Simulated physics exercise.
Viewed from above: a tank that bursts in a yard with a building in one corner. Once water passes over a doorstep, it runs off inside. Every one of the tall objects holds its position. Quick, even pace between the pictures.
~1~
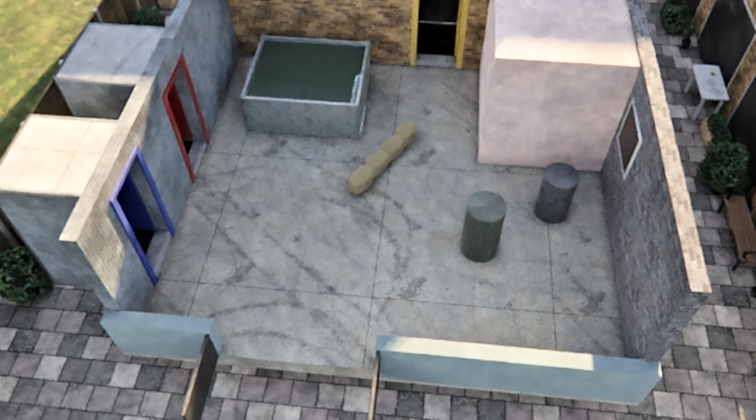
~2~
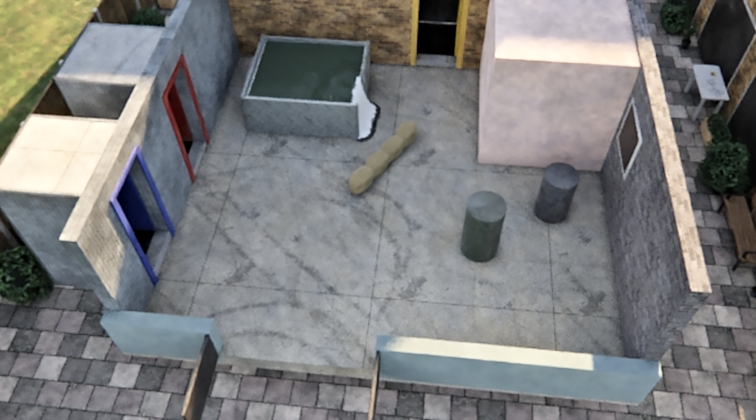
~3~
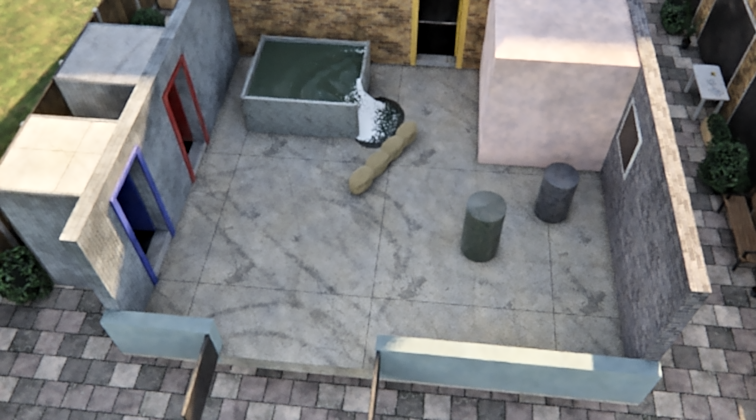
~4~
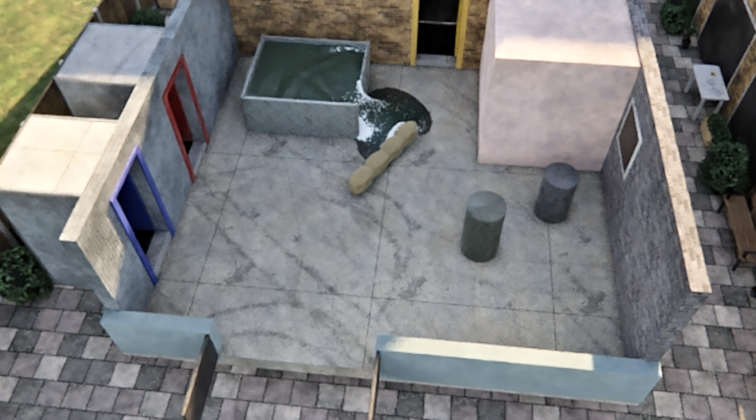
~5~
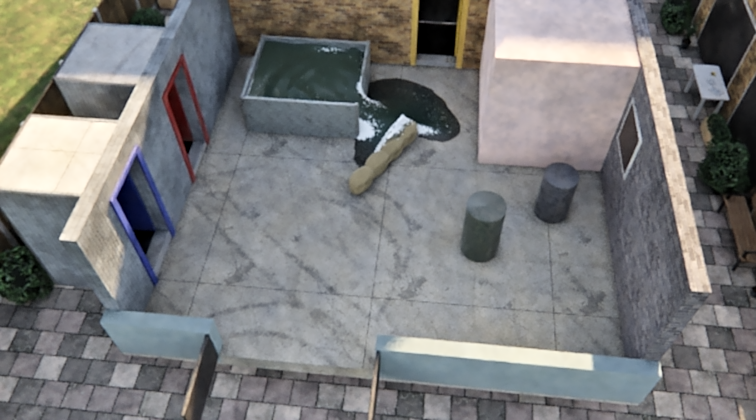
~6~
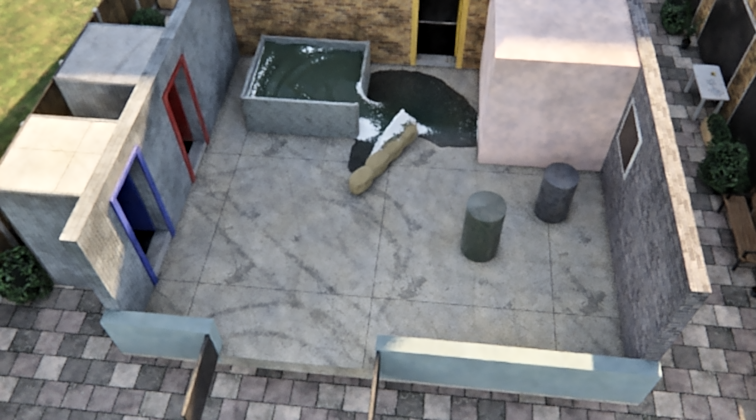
In a walled yard seen from above, dark green water pours from the right side of an open tank, foams against a tan log-shaped object, and spreads across the paving toward the yellow-framed doorway and the pale block.
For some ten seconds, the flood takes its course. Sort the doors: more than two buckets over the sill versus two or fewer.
Sorted by door: Red door - two or fewer; blue door - two or fewer; yellow door - more than two.
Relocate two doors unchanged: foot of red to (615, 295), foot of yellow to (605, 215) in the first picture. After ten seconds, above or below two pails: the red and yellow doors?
The red door stays within it, and the yellow door stays within it.
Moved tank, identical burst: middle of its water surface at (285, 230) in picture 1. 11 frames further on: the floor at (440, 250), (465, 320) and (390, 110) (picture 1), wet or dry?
Soaked, soaked, bone-dry.
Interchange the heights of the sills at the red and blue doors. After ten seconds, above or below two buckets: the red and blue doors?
In that case the red door remains below the line and the blue door remains below the line.
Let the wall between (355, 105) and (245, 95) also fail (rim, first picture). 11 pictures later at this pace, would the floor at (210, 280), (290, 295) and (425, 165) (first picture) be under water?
Sequence of results: Reached by the flood, reached by the flood, missed by the flood.
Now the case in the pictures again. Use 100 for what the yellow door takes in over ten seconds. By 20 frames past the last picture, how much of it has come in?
Share by then: 45 in a hundred.
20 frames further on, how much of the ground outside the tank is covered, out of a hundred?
My guess is around 55 in a hundred.
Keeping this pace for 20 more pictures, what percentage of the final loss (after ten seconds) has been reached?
Close to 20 out of every hundred.
A moment on, water covers 20 % of the floor; the red door not reached, the blue door not reached, the yellow door wet at the sill, nothing in.
Next, water covers 35 % of the floor; the red door not reached, the blue door not reached, the yellow door under two buckets in.
Then, water covers 55 % of the floor; the red door wet at the sill, nothing in, the blue door wet at the sill, nothing in, the yellow door far over two buckets in.
Later, water covers 85 % of the floor; the red door wet at the sill, nothing in, the blue door wet at the sill, nothing in, the yellow door far over two buckets in.
In the end, water covers 90 % of the floor; the red door wet at the sill, nothing in, the blue door wet at the sill, nothing in, the yellow door far over two buckets in.
